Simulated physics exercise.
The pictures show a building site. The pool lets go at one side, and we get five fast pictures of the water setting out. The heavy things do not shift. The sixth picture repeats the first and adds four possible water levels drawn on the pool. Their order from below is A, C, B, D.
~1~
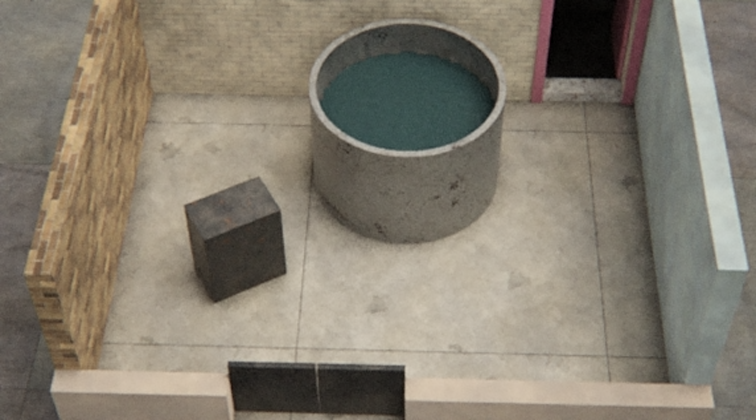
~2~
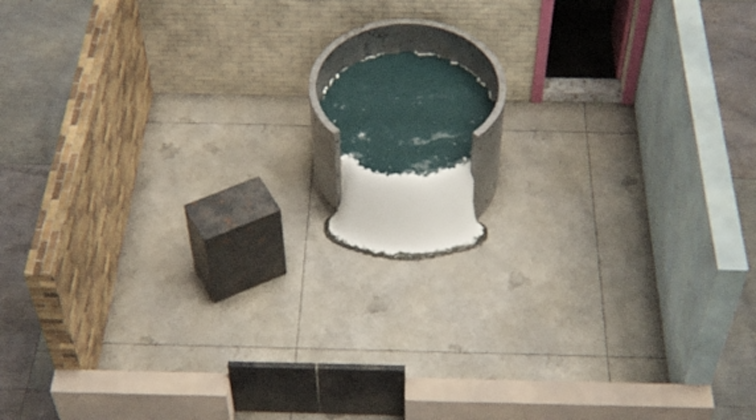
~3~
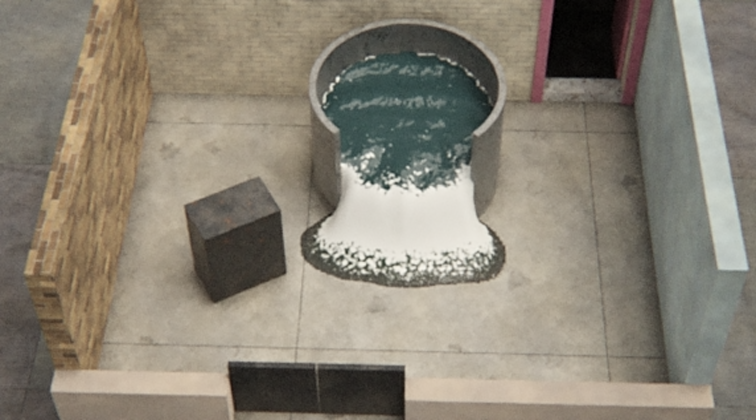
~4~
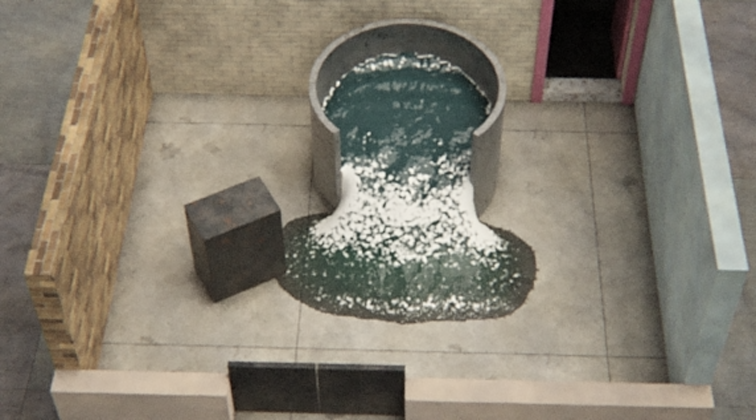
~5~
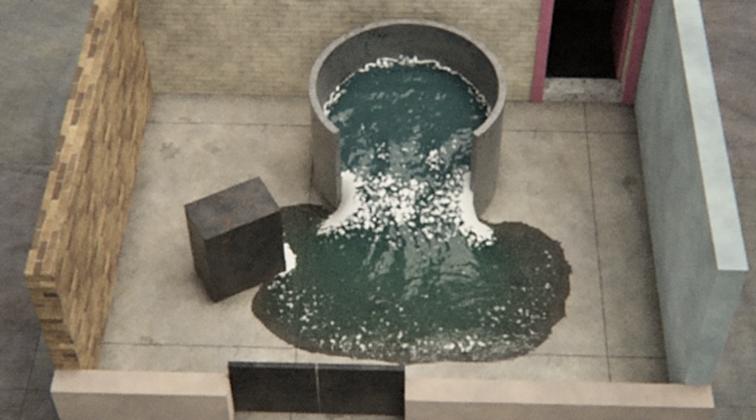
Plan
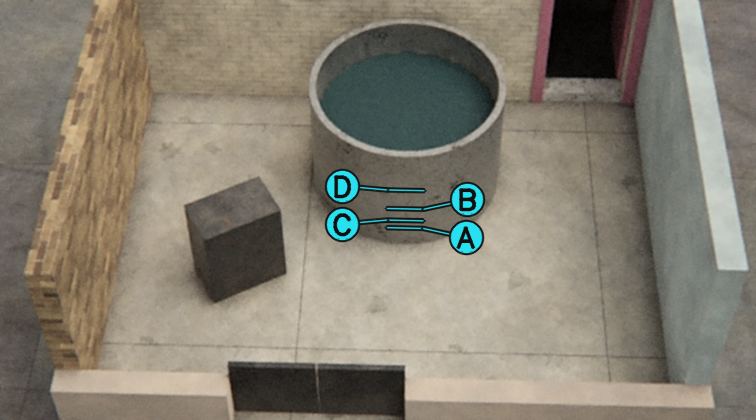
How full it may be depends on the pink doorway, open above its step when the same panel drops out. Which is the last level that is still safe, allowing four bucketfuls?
That is level B.
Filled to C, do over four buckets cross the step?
No, not at all.
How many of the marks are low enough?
Three.
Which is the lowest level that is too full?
Here it is level D.
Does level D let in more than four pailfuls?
Yes, it does.
On the marked copy, A at (405, 228); B at (405, 208); C at (405, 220); D at (405, 190); from the bottom up A, C, B, D.
If A is chosen, nothing gets over.
If B is chosen, a splash gets over, under a bucket.
If C is chosen, nothing gets over.
If D is chosen, about 9 bucketfuls get in.
